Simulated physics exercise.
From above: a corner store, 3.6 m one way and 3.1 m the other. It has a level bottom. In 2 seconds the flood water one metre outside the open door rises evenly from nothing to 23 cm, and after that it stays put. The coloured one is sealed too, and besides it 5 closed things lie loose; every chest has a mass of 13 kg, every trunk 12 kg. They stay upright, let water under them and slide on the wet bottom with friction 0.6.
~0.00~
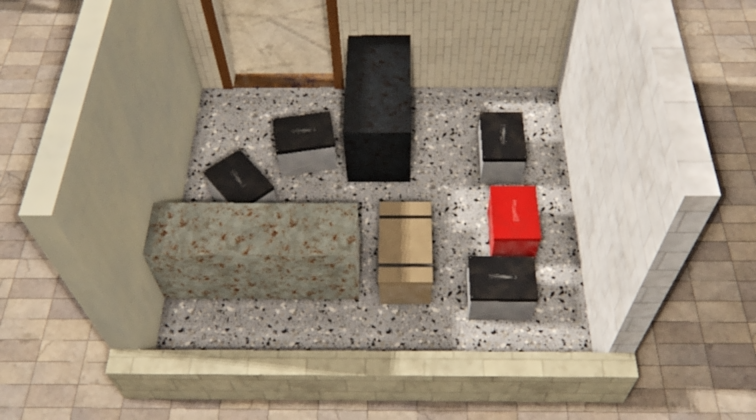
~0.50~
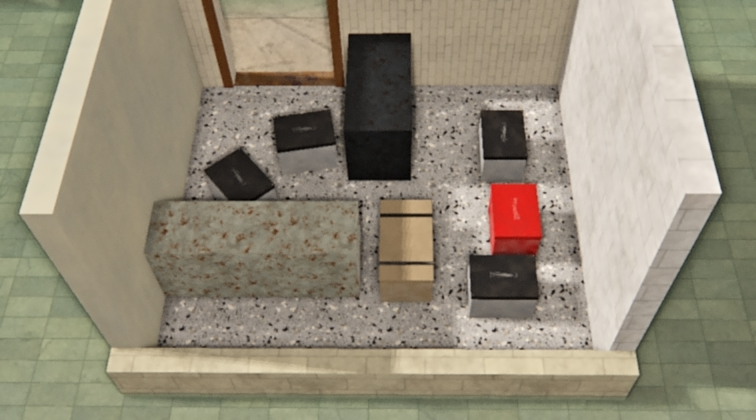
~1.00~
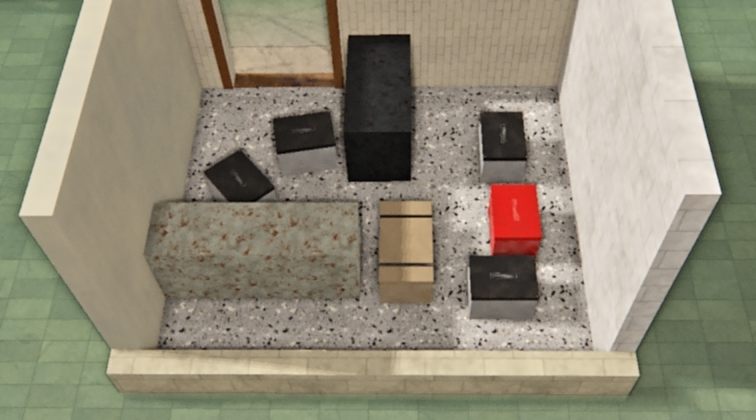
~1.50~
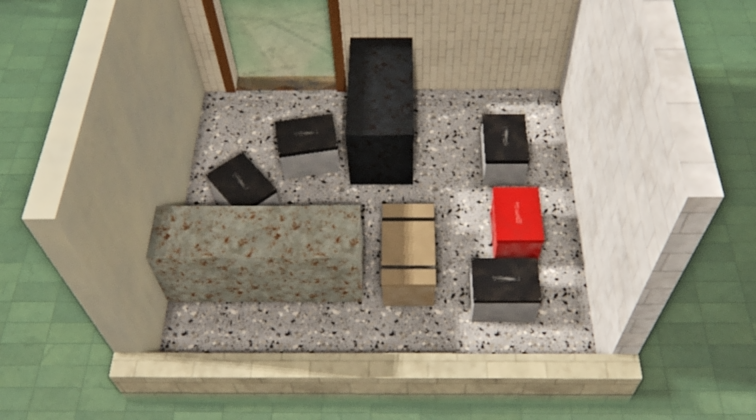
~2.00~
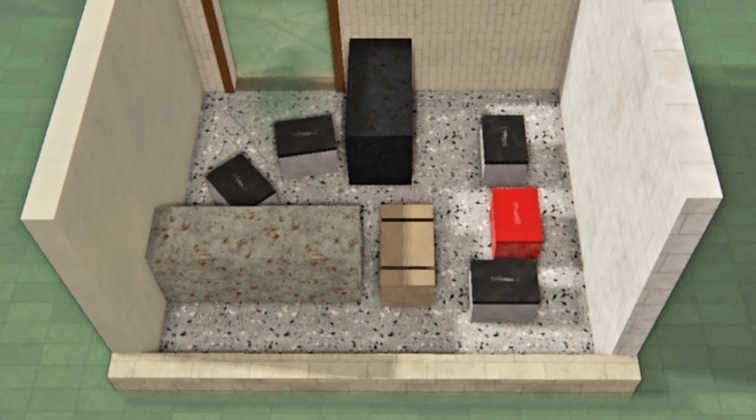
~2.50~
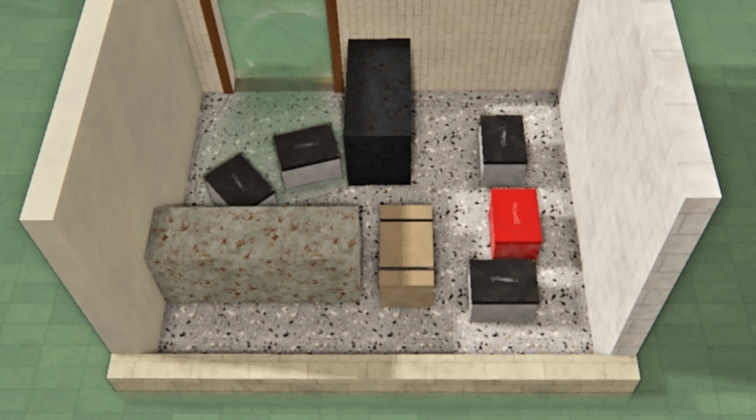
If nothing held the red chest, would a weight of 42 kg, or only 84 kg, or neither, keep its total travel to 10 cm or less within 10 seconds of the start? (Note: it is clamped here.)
42 kg would.
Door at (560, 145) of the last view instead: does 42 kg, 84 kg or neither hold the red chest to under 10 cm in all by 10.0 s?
Answer: The lower mass works.
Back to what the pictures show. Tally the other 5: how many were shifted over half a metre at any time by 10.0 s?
I make that 5.
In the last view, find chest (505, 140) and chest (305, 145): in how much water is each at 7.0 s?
Depth approx. 4 cm / 6 cm.
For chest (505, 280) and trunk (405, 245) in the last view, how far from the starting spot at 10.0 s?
The first is 20 cm from its start, the second 60 cm.
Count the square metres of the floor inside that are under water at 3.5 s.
Somewhere around 3.5 m2, roughly.
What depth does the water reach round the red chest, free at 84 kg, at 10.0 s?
Depth: Approx. 15 cm.
After 3.5 s the red chest would be 0 cm from its start with 42 kg and 0 cm from its start with 84 kg; 0 cm of water round it then.
After 4.5 s the red chest would be 0 cm from its start with 42 kg and 0 cm from its start with 84 kg; 2 cm of water round it then.
After 7.0 s the red chest would be 2 cm from its start with 42 kg and 0 cm from its start with 84 kg; 7 cm of water round it then.
After 10.0 s the red chest would be 2 cm from its start with 42 kg and 0 cm from its start with 84 kg; 15 cm of water round it then.
